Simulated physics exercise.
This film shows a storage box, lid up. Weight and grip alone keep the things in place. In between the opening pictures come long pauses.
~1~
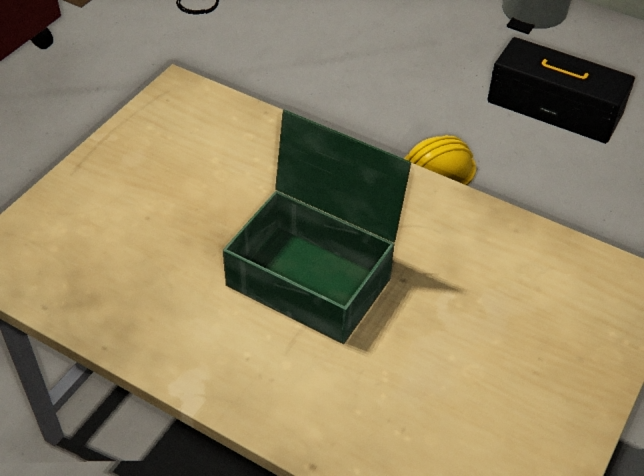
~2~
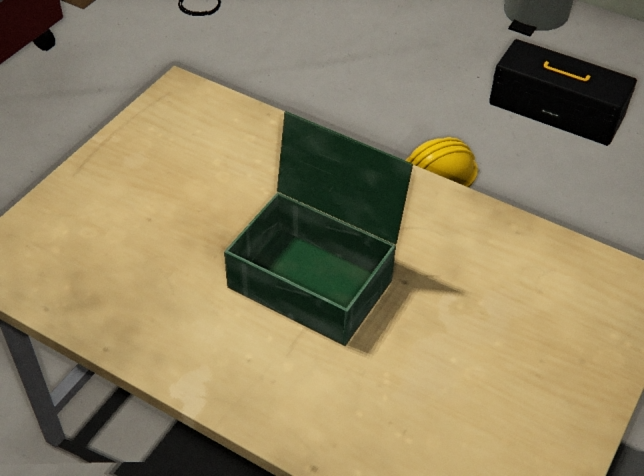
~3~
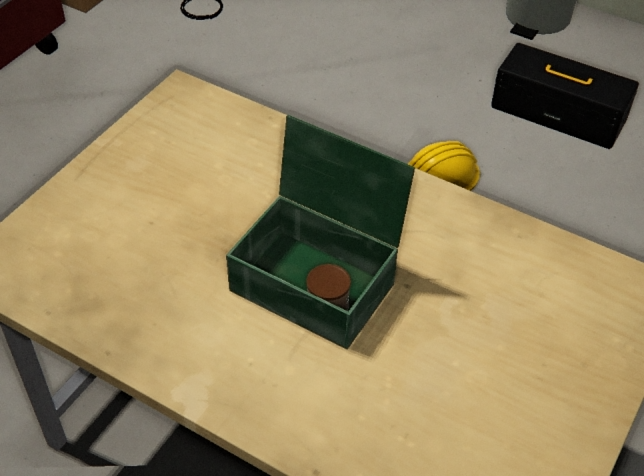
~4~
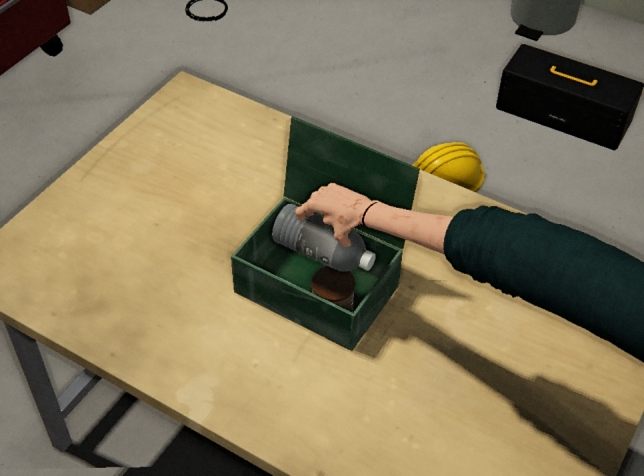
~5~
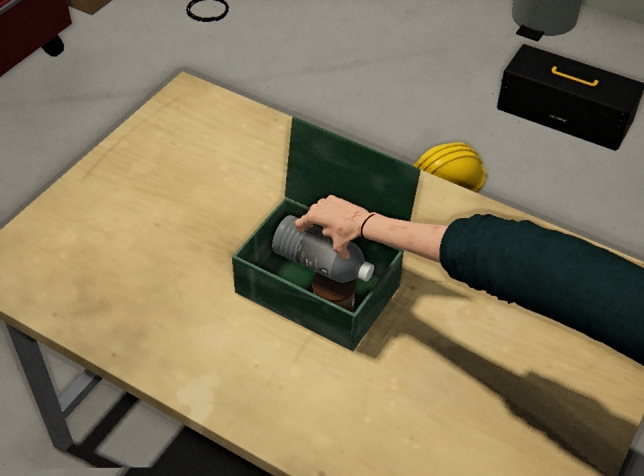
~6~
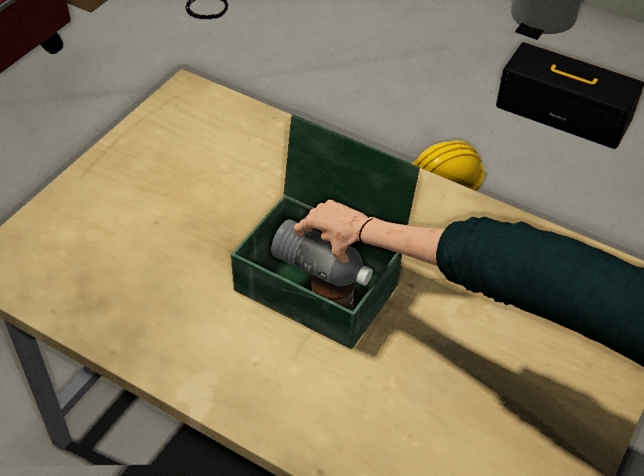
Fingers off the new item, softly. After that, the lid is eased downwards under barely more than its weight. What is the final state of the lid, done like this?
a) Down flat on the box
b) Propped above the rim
Option b: Propped above the rim.
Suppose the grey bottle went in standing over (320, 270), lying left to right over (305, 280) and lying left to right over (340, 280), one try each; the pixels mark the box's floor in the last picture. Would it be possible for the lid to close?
So, one: It remains raised; two: It drops fully; three: It drops fully.
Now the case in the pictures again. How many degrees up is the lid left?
Some 45° above the rim.
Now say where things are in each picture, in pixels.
In the first frame, the last thing is not in view yet.
In the second frame, the last thing is not in view yet.
In the third frame, the last thing is not in view yet; brown tin (328, 294).
The fourth frame shows on its way; grey bottle (326, 242); brown tin (333, 295).
The fifth frame shows on its way; grey bottle (325, 253).
The sixth frame shows put in, still held; grey bottle (324, 257).
Then, 0.90 s on from there, lid starting down; grey bottle shifted about its own width near (281, 247).
Then, 1.40 s on from there, lid 72° above the rim; grey bottle shifted about its own width near (282, 243).
In the end, lid 44° above the rim; moved from the start, grey bottle; brown tin unmoved. At the end, from the last picture's camera, grey bottle near (281, 244).
